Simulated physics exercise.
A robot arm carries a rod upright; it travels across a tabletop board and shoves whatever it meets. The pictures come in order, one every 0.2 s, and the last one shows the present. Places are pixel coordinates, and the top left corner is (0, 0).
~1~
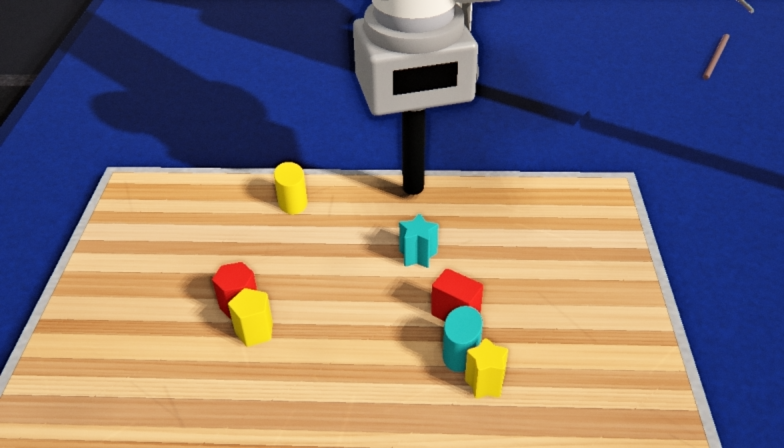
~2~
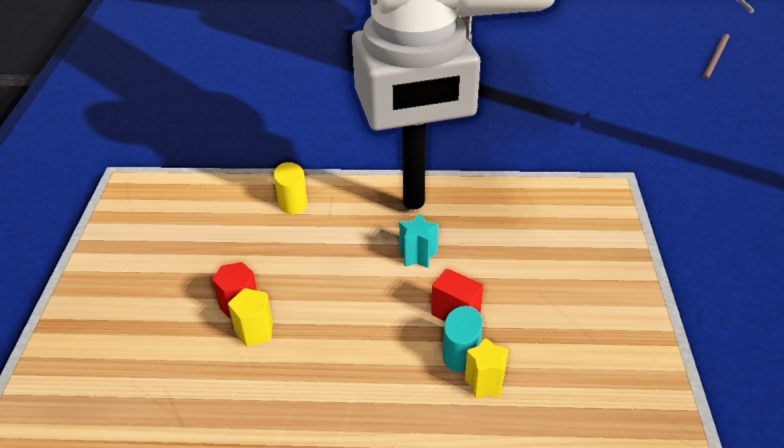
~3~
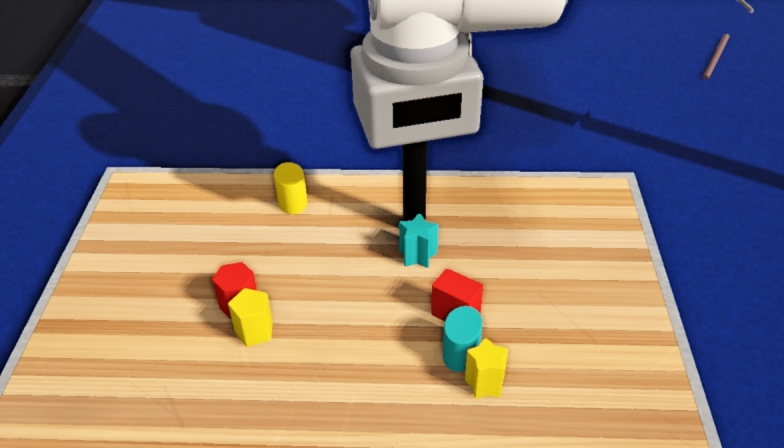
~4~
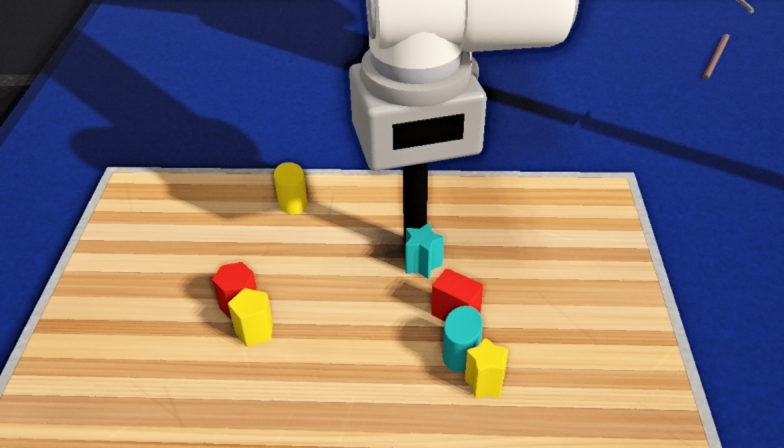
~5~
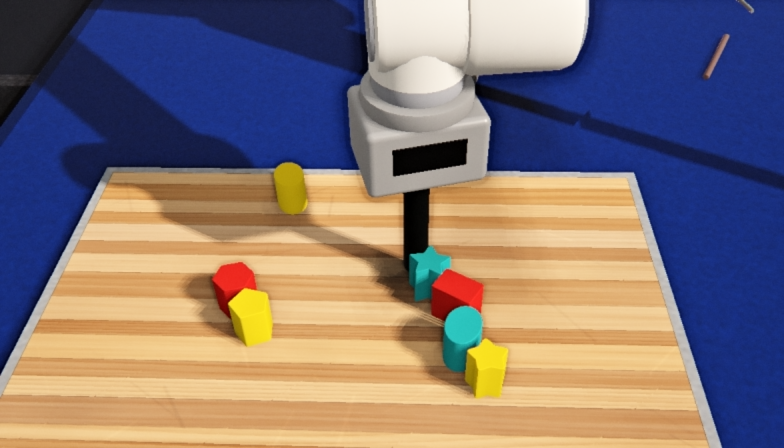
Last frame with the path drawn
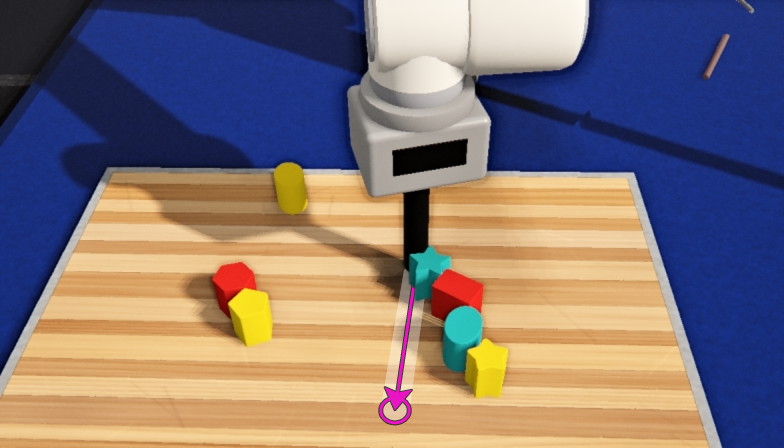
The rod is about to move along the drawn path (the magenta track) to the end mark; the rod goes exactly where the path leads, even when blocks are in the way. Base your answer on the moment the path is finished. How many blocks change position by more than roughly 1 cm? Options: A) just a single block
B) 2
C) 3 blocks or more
It's B.
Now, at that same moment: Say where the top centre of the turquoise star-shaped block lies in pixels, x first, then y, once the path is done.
It sits at (434, 314).
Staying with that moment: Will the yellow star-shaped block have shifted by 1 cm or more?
The answer is no.
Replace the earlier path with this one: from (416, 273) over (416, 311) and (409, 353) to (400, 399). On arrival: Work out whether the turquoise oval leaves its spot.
At the moment the path ends, the turquoise oval no longer stands where it did.
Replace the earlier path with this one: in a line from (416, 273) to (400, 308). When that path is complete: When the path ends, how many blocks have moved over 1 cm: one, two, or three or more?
Two blocks shift.
Path on the board, straight from (416, 273) to (395, 410).
On the path given first. One third of the way, rod at (409, 309); turquoise star-shaped block at (433, 297), turned 30° anticlockwise; red rectangle at (475, 296), turned 40° anticlockwise; turquoise oval at (466, 327), turned 10° clockwise.
Two thirds of the way, rod at (403, 353); turquoise star-shaped block at (434, 314), turned 70° anticlockwise; red rectangle at (475, 296), turned 40° anticlockwise; turquoise oval at (467, 327).
At the end, rod at (395, 404); turquoise star-shaped block at (434, 314), turned 70° anticlockwise; red rectangle at (475, 296), turned 40° anticlockwise; turquoise oval at (467, 327); yellow star-shaped block in place.
